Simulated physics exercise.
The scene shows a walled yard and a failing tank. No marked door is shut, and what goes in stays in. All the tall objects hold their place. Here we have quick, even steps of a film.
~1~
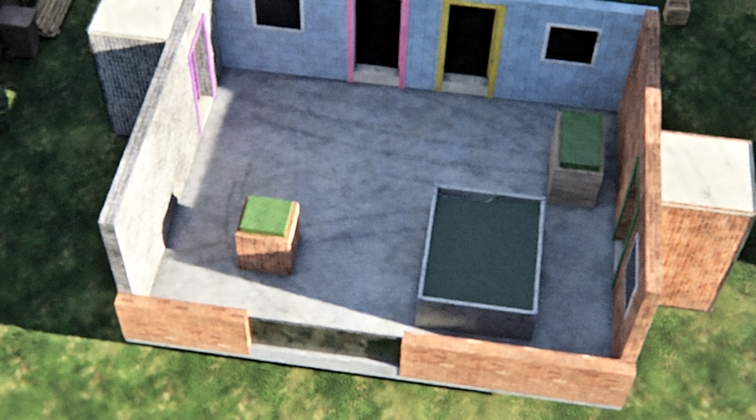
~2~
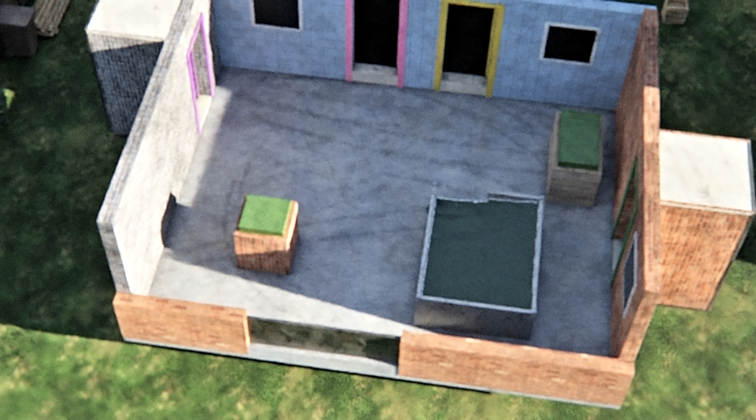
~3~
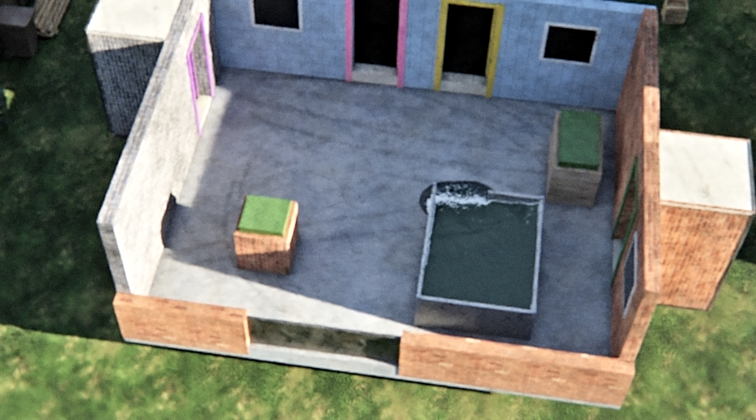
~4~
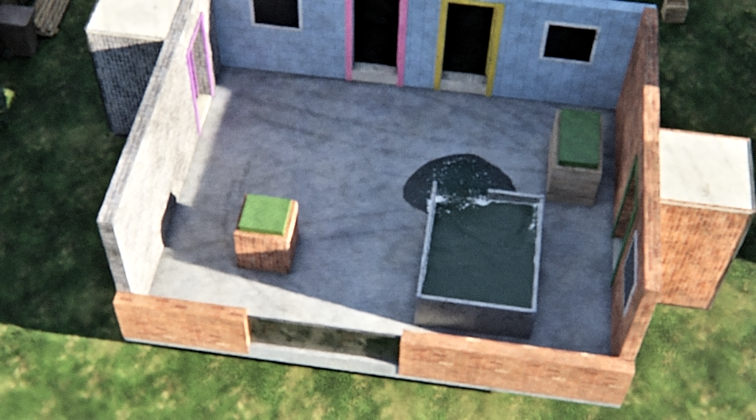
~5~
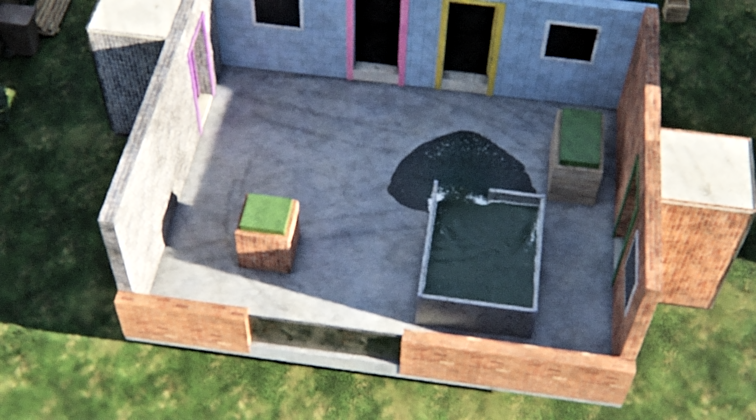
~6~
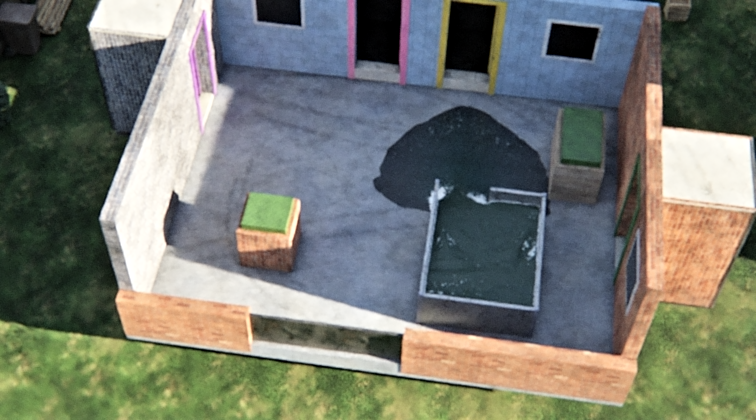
A walled yard holds an open tank as dark water pours out its far side and spreads.
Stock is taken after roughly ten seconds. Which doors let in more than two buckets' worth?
In the end the green door will be at or under the cap. The yellow door will be at or under the cap. The pink door will be at or under the cap. The purple door will be over the cap.
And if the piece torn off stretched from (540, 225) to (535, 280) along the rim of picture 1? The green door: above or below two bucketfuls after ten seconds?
My reading: Green door takes more.
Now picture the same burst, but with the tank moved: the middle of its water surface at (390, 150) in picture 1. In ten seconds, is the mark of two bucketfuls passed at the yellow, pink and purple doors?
As I see it, the yellow door stays within the limit, the pink door overshoots and the purple door overshoots.
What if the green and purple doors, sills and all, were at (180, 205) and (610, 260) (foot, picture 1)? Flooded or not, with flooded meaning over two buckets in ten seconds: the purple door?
Purple takes less.
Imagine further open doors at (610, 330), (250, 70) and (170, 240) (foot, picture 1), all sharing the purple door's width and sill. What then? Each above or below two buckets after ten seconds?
The first new doorway comes up short, the second tops it, the third comes up short.
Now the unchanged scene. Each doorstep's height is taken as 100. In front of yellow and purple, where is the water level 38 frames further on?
Readings, in sequence: 50 percent and 250 percent.
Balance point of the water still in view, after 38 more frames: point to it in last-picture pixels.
The water centres close to (423, 185).
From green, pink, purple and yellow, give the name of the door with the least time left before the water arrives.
Call: The yellow door.
A moment on, water covers 25 % of the floor; the green door not reached, the yellow door wet at the sill, nothing in, the pink door wet at the sill, nothing in, the purple door not reached.
Next, water covers 35 % of the floor; the green door not reached, the yellow door wet at the sill, nothing in, the pink door wet at the sill, nothing in, the purple door not reached.
Then, water covers 40 % of the floor; the green door not reached, the yellow door under two buckets in, the pink door wet at the sill, nothing in, the purple door under two buckets in.
Later, water covers 70 % of the floor; the green door wet at the sill, nothing in, the yellow door under two buckets in, the pink door wet at the sill, nothing in, the purple door far over two buckets in.
In the end, water covers 95 % of the floor; the green door wet at the sill, nothing in, the yellow door under two buckets in, the pink door wet at the sill, nothing in, the purple door far over two buckets in.
